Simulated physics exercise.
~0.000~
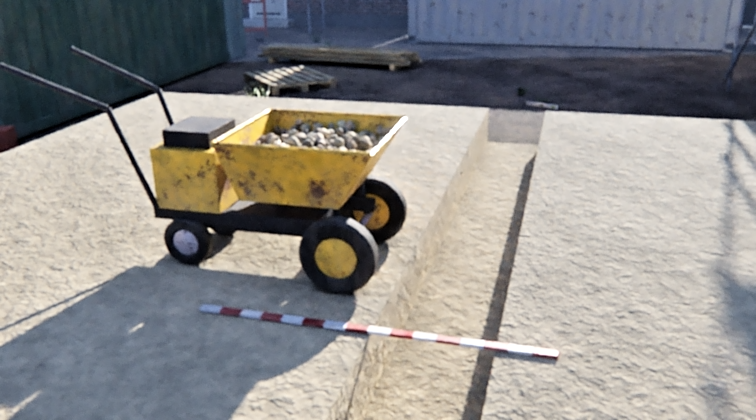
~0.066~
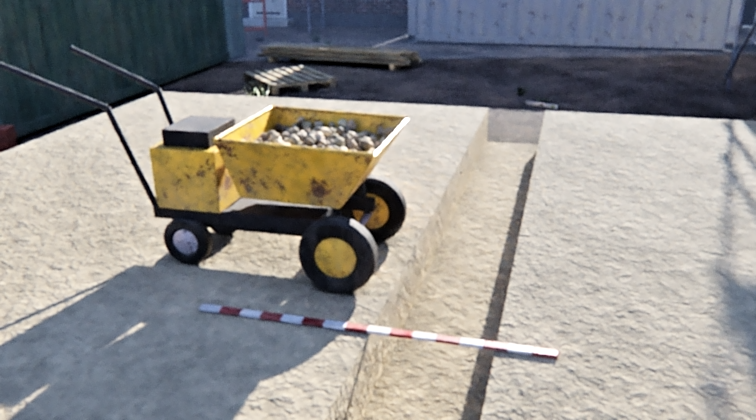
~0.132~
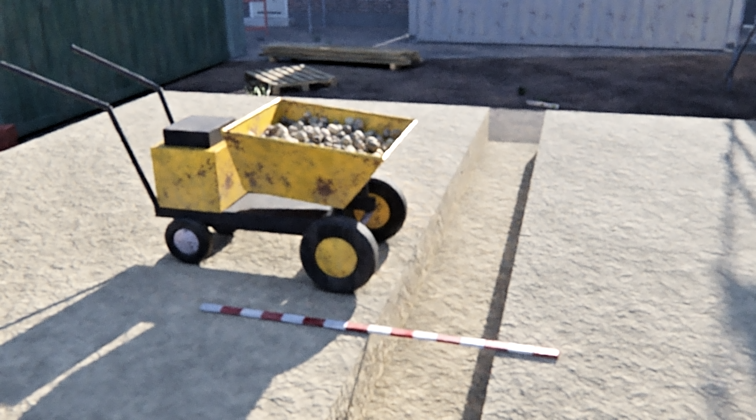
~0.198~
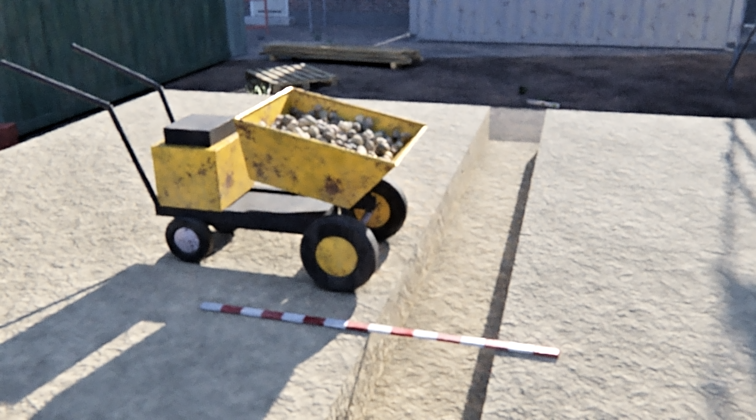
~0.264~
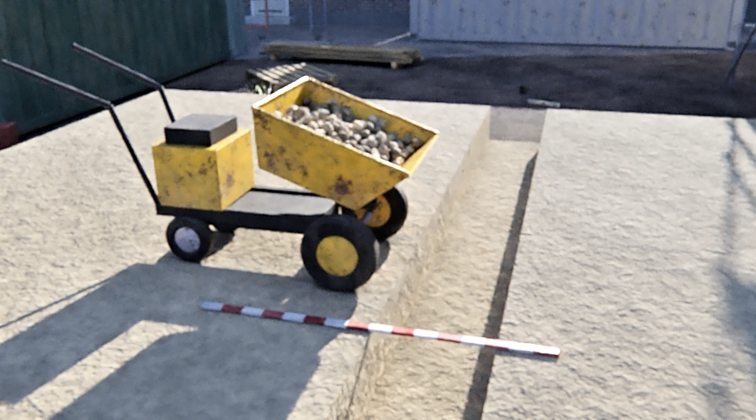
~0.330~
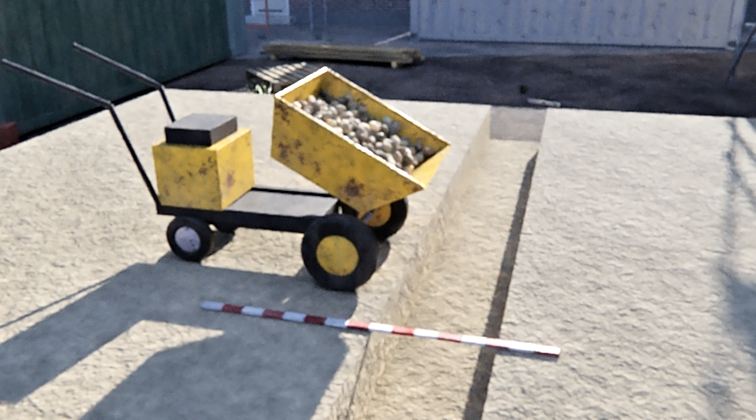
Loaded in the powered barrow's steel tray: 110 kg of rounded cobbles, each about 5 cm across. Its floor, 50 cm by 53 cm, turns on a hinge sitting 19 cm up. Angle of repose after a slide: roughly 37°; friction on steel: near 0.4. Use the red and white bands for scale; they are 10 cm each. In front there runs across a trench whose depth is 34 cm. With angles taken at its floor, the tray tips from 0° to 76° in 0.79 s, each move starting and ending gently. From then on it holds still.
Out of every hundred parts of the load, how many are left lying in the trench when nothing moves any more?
Around 72 in every hundred.
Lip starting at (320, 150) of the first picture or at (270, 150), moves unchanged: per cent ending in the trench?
First spot about 100, second spot about 75 per cent.
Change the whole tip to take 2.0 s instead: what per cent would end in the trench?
Close to 90 per cent then.
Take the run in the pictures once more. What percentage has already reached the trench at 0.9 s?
Roughly 25% by that time.
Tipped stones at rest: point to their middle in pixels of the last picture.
Their middle is at about (492, 321).
After 0.6 s the floor is at 64°; 100 % in the tray; the foremost stones are at (453, 220).
After 0.9 s the floor is at 76°; 67 % in the tray, 24 % in the trench, 9 % past the trench; the foremost stones are at (539, 285).
After 1.2 s the floor is at 76°; 23 % in the tray, 49 % in the trench, 28 % past the trench; the foremost stones are at (661, 285).
After 3.2 s the floor is at 76°; 0 % in the tray, 72 % in the trench, 28 % past the trench; the foremost stones are past the picture's edge.
